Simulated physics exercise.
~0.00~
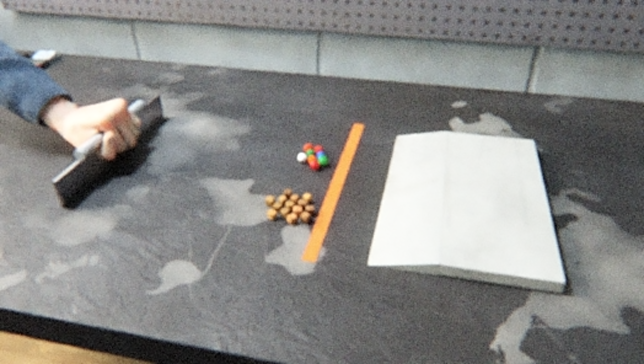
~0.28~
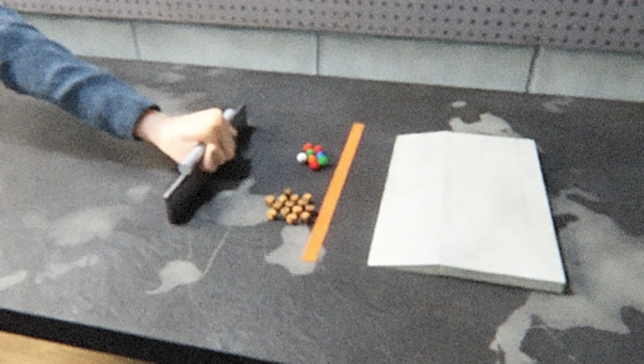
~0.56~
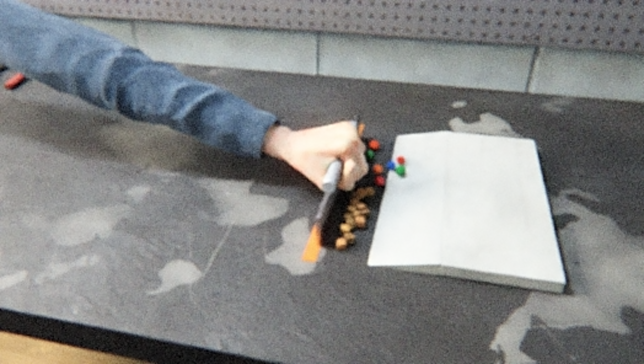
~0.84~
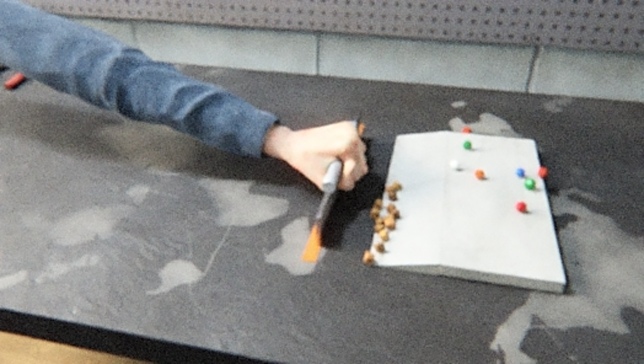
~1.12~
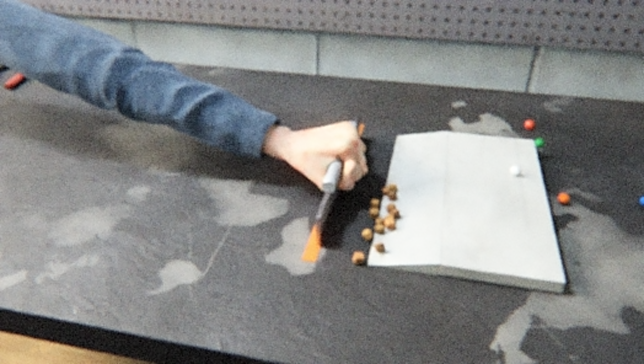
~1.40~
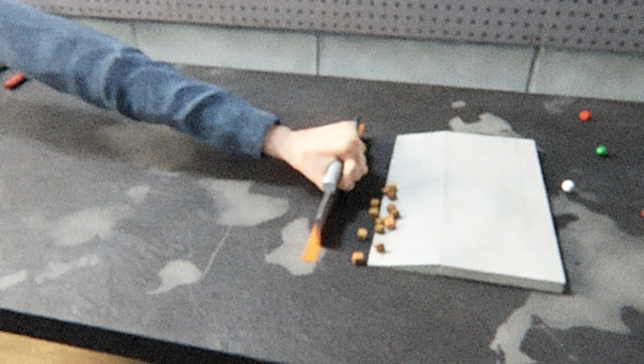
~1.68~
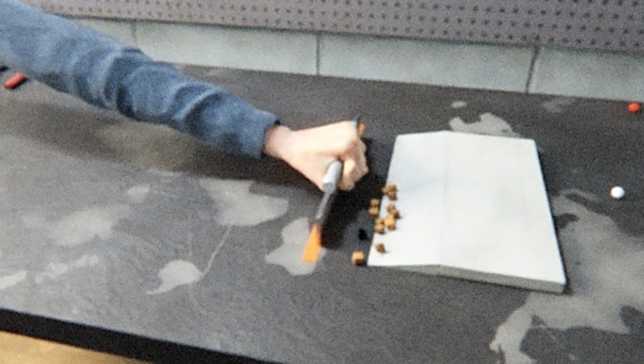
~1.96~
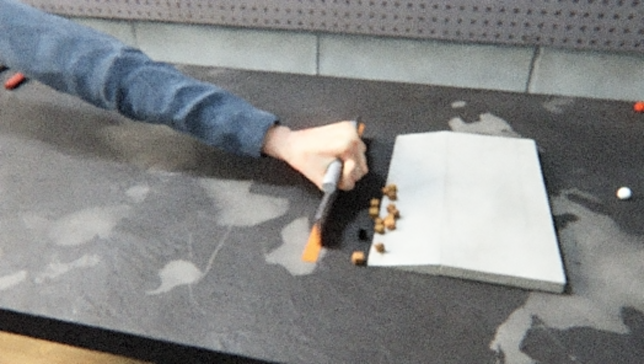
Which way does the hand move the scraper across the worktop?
The hand pushes the scraper to the right, until it stops at the orange strip.
